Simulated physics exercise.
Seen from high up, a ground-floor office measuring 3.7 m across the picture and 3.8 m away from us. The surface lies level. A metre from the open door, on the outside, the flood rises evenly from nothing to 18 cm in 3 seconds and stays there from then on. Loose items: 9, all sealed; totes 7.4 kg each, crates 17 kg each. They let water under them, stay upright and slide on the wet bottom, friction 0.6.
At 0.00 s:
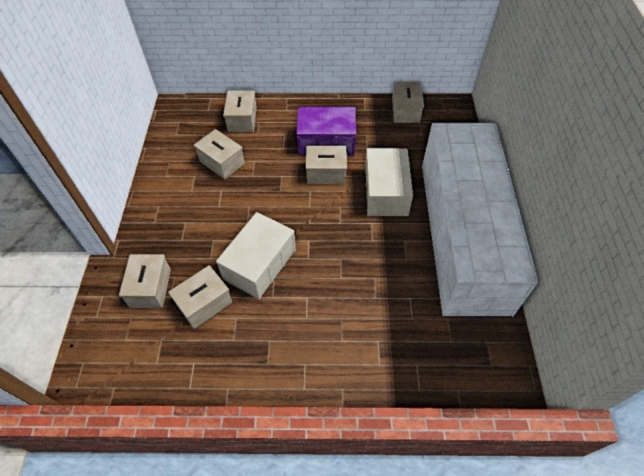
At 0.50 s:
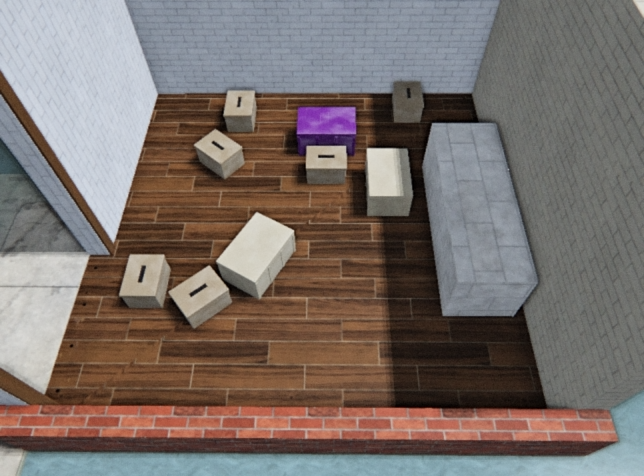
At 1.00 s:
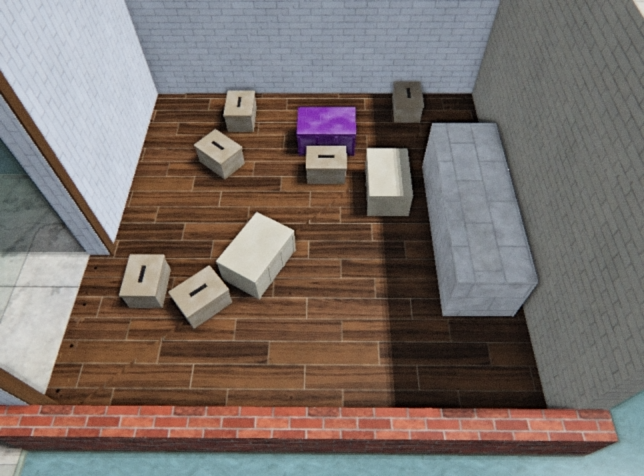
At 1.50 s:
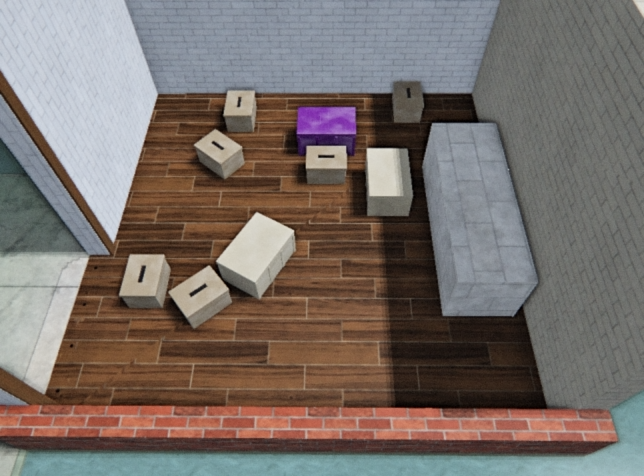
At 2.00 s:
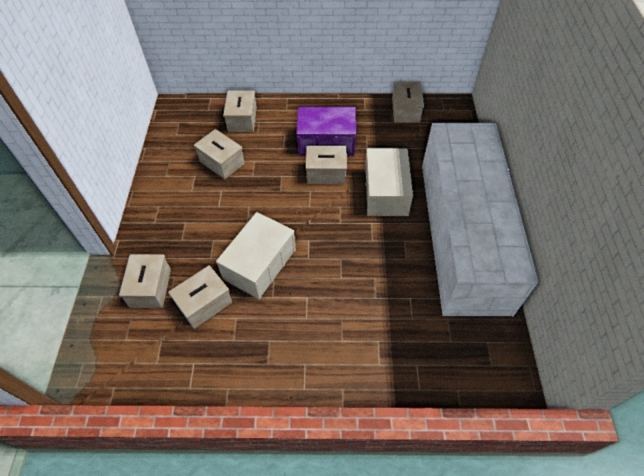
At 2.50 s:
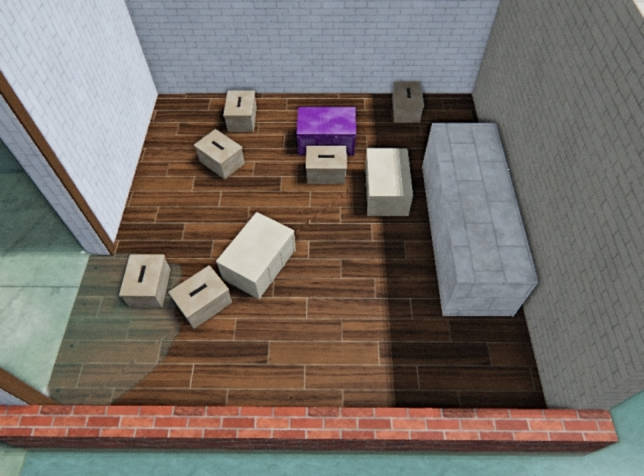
To begin with, a purple crate, pale boxes and a long grey block sit on a dry wooden floor beside an open doorway, while the ground outside grows wetter. Greenish water then slips through the doorway on the left and spreads thinly to the nearest boxes, none of which move.
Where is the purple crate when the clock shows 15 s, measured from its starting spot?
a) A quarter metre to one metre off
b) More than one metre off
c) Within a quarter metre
The answer is b.
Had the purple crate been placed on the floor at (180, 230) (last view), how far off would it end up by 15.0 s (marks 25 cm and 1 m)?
I'd say it goes a long distance.
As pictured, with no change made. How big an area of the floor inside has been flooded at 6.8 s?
Some 11.0 m2 of it.
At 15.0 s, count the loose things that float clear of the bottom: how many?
Count: 9.
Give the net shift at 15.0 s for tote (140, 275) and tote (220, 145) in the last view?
They sit 200 cm and 100 cm away, in the order given.
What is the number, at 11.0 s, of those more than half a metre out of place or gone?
I make it 7.
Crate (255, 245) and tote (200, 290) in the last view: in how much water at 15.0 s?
Around 14 cm and 19 cm.
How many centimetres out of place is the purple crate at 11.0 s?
Close to 80 cm.
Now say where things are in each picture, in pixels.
The purple crate at (327, 120), on the bottom; 0.0 m2 under water; 0 of 9 have shifted, in the first picture.
The purple crate at (327, 120) rests on the ground; water covers 0.0 m2; 0 of 9 have shifted, in the second picture.
The purple crate at (327, 120) rests on the ground; 0.0 m2 under water; 0 of 9 have shifted, in the third picture.
The purple crate at (327, 120), on the bottom; water covers 0.0 m2; 0 of 9 have shifted, in the fourth picture.
The purple crate at (327, 120) rests on the ground; 0.1 m2 under water; 0 of 9 have shifted, in the fifth picture.
The purple crate at (327, 120) rests on the ground; water covers 0.6 m2; 0 of 9 have shifted, in the sixth picture.
After 3.5 s the purple crate is near (327, 120), 0.0 m from its start, aground; 0 afloat.
After 6.8 s the purple crate is near (327, 120), 0.0 m from its start, aground; 2 afloat.
After 11.0 s the purple crate is near (272, 79), 0.8 m from its start, afloat; 8 afloat.
After 15.0 s the purple crate is near (146, 176), 1.9 m from its start, afloat; 9 afloat.
